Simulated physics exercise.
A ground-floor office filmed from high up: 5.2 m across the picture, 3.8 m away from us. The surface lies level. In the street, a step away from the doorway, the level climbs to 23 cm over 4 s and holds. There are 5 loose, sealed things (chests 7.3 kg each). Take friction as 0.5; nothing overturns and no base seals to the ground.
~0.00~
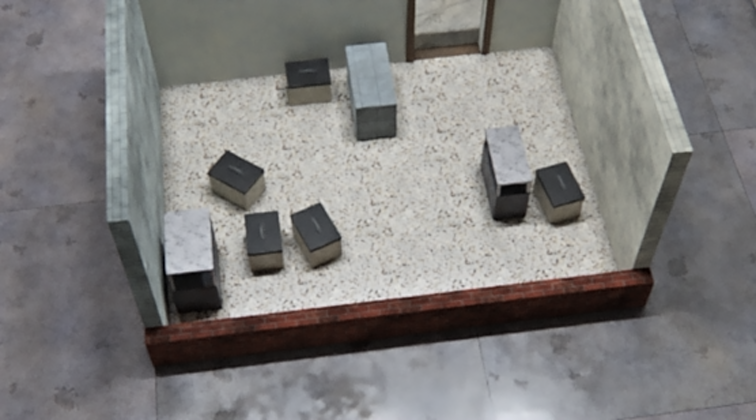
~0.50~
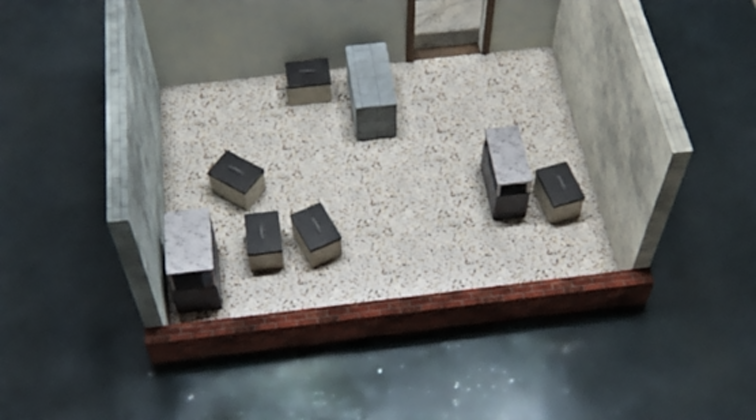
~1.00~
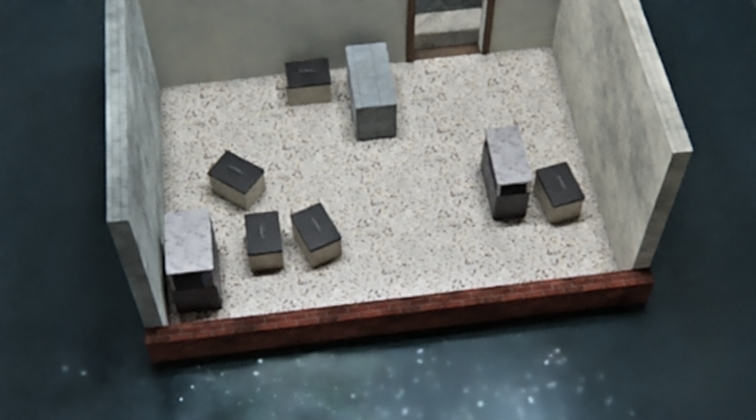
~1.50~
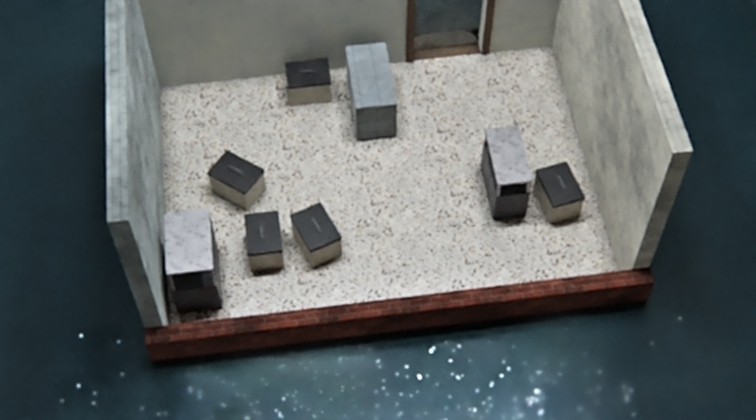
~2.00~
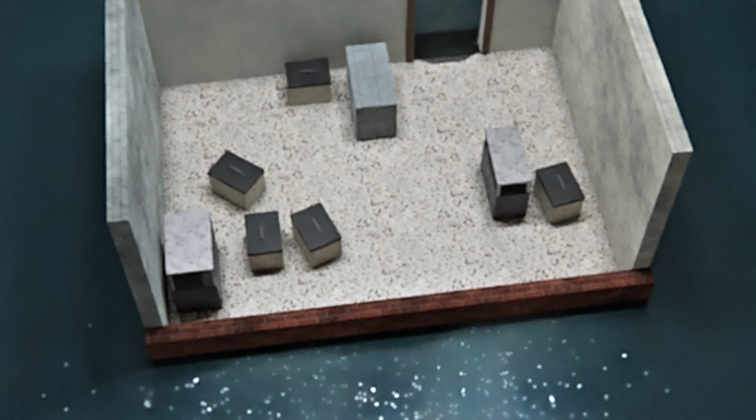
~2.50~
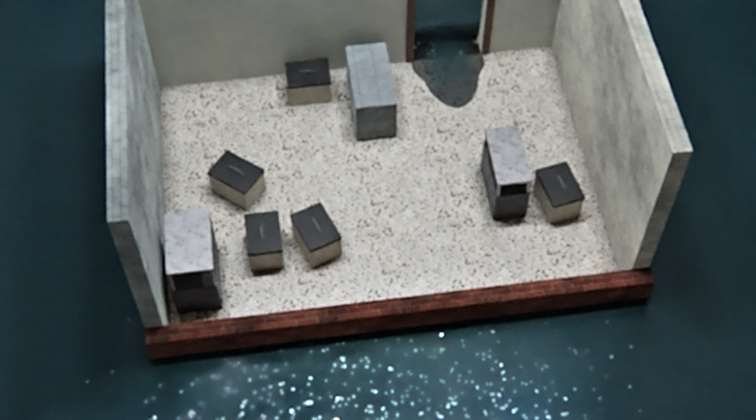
The clip shows a room with pale speckled flooring, dark-topped chests and grey furniture, seen from above as dark, glinting water covers the ground outside, rises at the doorway, and then spreads a short way onto the floor.
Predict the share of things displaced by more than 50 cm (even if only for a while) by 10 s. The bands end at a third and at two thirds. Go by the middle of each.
It is less than a third.
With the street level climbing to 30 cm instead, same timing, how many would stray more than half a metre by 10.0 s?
Then 4.
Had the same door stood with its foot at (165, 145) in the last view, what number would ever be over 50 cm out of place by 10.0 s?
Then 2.
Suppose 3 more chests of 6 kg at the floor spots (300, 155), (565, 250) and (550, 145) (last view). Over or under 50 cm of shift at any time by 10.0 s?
In turn: Less, over, past it.
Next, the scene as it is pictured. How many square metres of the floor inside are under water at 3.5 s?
Roughly 3.5 m2.
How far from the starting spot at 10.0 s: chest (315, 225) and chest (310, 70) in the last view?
In turn: 30 cm, 0 cm.
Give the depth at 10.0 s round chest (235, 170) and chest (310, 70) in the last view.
About 3 and 1 cm.
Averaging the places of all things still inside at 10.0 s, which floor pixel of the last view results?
Around (307, 206).
After 3.5 s 0 of 5 are over 50 cm from their spots; 0 afloat.
After 4.5 s 0 of 5 are over 50 cm from their spots; 0 afloat.
After 7.0 s 1 of 5 are over 50 cm from their spots; 1 afloat.
After 10.0 s 1 of 5 are over 50 cm from their spots, and 1 have been at some point; 3 afloat.
